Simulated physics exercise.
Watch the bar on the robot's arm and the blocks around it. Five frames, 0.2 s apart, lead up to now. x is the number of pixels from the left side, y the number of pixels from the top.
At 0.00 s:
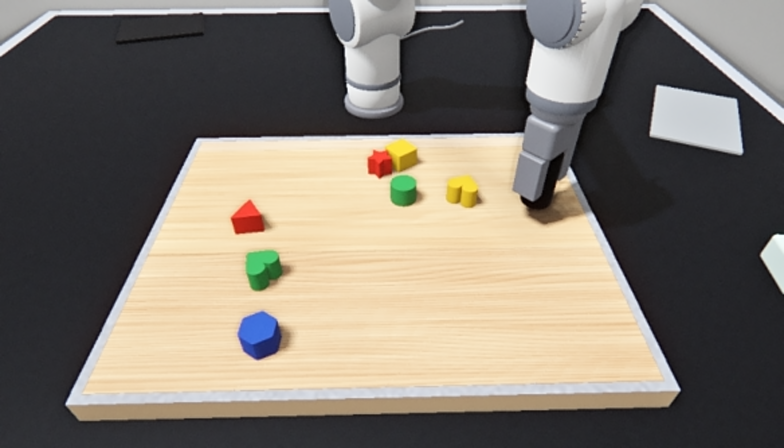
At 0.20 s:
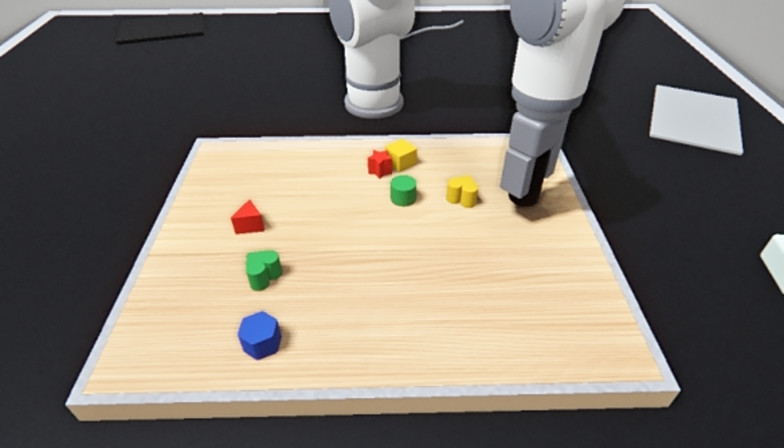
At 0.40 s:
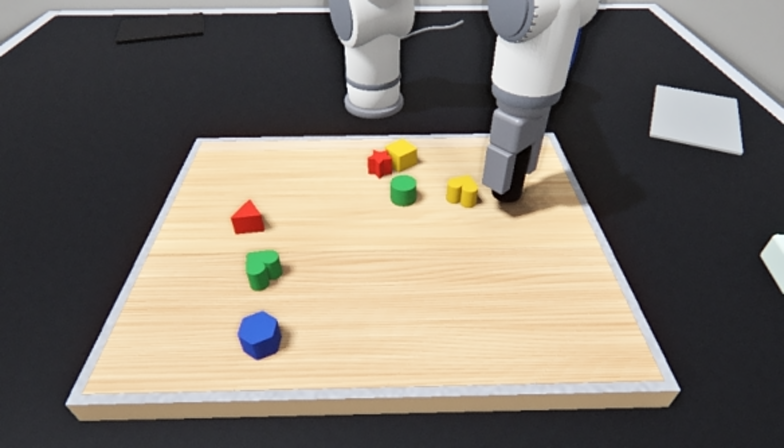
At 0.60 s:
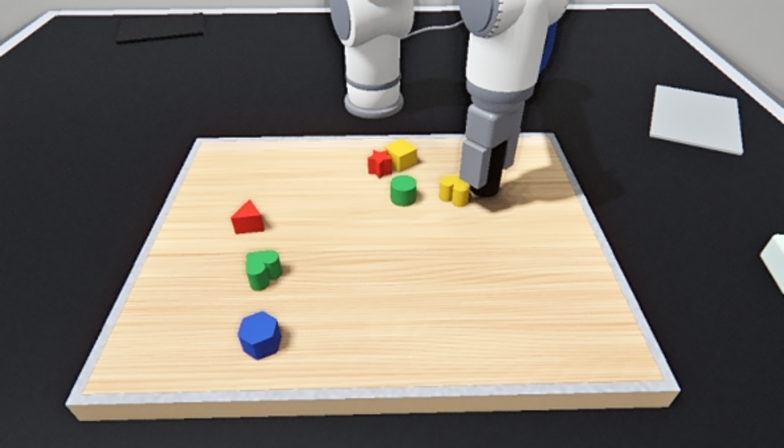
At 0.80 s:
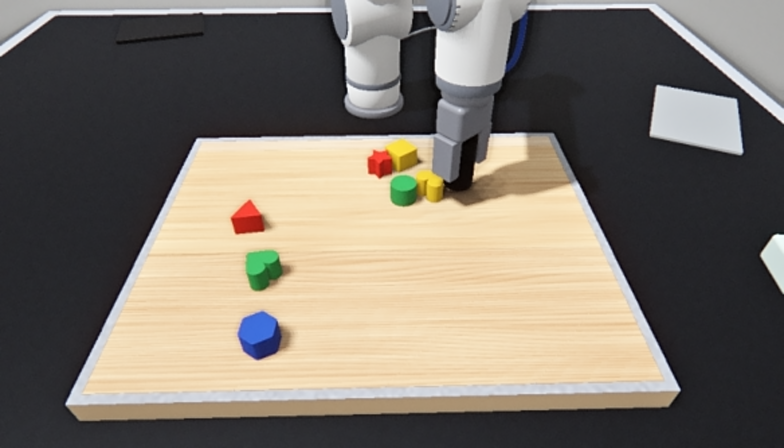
The robot arm moves left and pushes the yellow heart block toward the green circular block.
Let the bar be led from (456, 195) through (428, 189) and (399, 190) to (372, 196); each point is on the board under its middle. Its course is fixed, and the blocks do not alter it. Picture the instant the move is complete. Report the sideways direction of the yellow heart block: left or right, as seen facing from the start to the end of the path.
Off to the right side.
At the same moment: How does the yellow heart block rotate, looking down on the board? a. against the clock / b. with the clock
The correct letter is b.
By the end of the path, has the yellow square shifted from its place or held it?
It gets no push and keeps its place.
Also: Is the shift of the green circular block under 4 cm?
It seems not.
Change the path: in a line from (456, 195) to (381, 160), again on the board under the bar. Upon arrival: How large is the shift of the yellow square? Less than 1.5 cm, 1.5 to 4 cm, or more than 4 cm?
Its final spot will lie more than 4 cm from the current one.
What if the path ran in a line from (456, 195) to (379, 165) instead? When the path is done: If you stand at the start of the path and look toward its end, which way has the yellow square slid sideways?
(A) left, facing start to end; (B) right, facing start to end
My answer is option B.
On the path given first. One third of the way, bar (428, 178); green circular block (389, 184); yellow heart block (403, 171).
Two thirds of the way, bar (399, 178); green circular block (372, 188); yellow heart block (373, 170), turned 10° clockwise.
At the end, bar (371, 185); red star-shaped block in place; yellow square in place; green circular block (356, 195); yellow heart block (350, 170), turned 50° clockwise.
